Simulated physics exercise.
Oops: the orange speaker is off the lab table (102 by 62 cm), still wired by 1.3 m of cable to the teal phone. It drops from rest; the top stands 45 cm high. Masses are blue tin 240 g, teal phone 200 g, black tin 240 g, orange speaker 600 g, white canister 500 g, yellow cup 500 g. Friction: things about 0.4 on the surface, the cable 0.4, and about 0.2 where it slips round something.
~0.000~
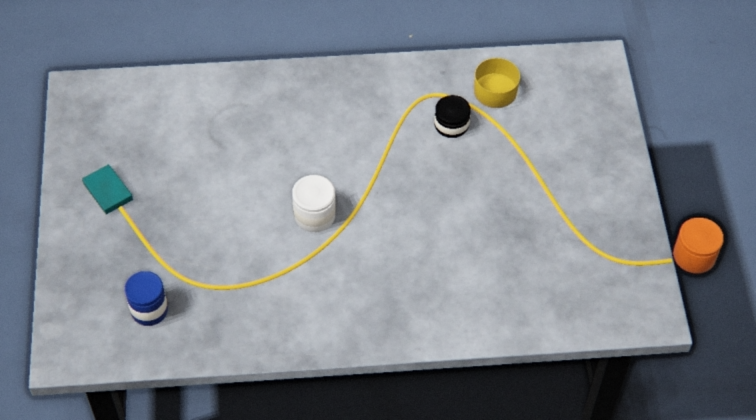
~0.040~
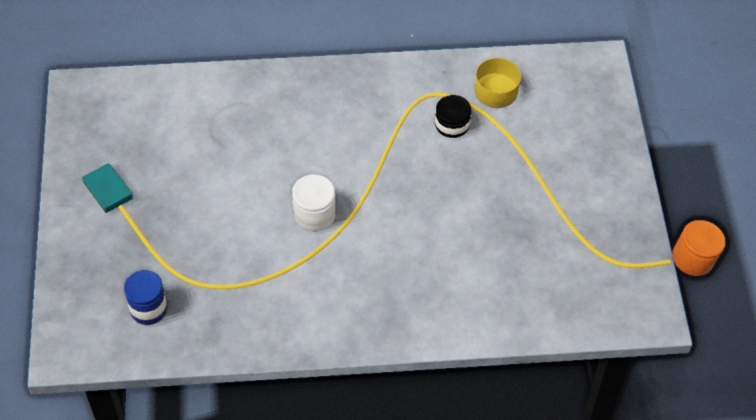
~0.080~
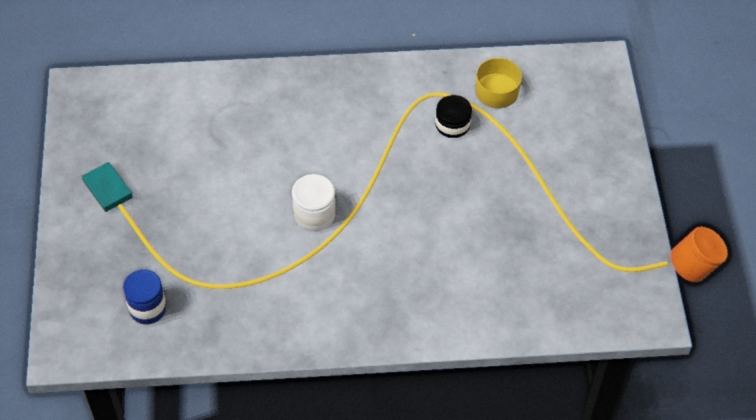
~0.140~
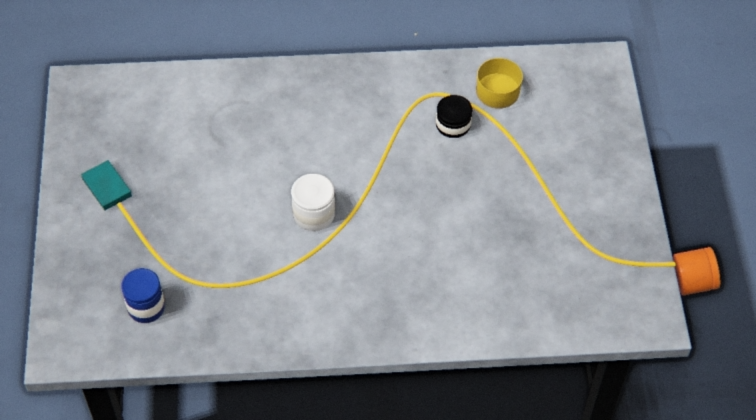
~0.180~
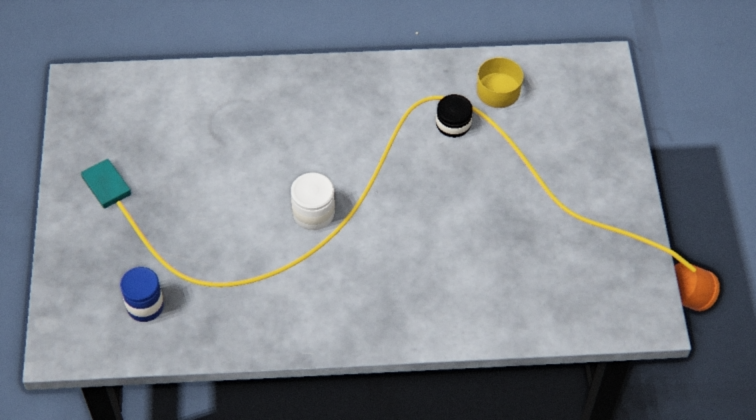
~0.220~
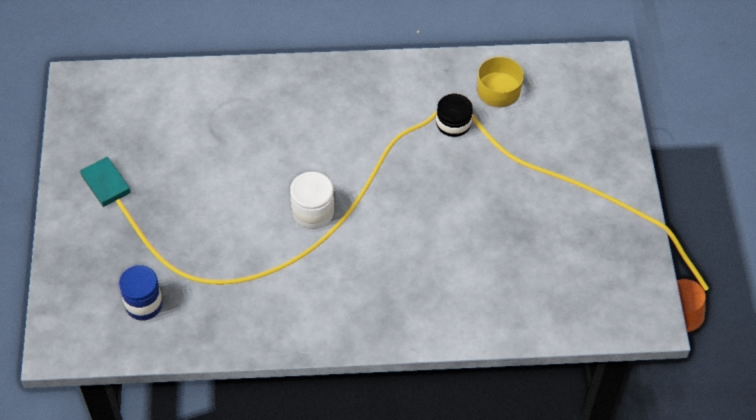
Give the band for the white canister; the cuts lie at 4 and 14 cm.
Verdict: The white canister stays in the low band.
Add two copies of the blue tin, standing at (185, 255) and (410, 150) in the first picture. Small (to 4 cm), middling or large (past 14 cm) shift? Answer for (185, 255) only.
There: Middling.
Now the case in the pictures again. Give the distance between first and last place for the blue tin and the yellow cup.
About: Blue tin 0 cm, yellow cup 0 cm.
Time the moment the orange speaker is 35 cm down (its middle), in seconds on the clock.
That is: 0.34 s.
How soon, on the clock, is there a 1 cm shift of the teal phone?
Teal phone 0.36 s.
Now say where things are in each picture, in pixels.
White canister (314, 192); cable runs through (595, 250) (505, 133) (393, 138) (320, 249) (168, 268), in the first picture.
Orange speaker (703, 238); cable runs through (595, 251) (393, 138) (168, 267), in the second picture.
Orange speaker (699, 255); cable runs through (594, 252) (394, 138) (167, 266), in the third picture.
Orange speaker (696, 271); cable runs through (596, 252) (394, 137) (166, 265), in the fourth picture.
Orange speaker (692, 287); cable runs through (627, 234) (394, 137) (165, 264), in the fifth picture.
White canister (312, 189); cable runs through (669, 232) (519, 161) (401, 136) (318, 244) (164, 262), in the sixth picture.
By 0.5 s, the cable's tail end at (168, 183); black tin 9 cm off its start, teal phone 6 cm off its start, orange speaker over the edge.
By 0.7 s, the cable's tail end at (172, 182); black tin 11 cm off its start, teal phone 7 cm off its start, orange speaker over the edge.
By 1.0 s, the cable's tail end at (172, 182); black tin 11 cm off its start at (480, 155), teal phone 7 cm off its start at (145, 180), orange speaker over the edge.
By 1.2 s, the cable's tail end at (172, 182); black tin 11 cm off its start, teal phone 7 cm off its start, orange speaker over the edge.
By 2.4 s, the cable's tail end at (172, 182); white canister 1 cm off its start at (311, 186), black tin 11 cm off its start at (480, 155), teal phone 7 cm off its start at (145, 180), orange speaker over the edge.
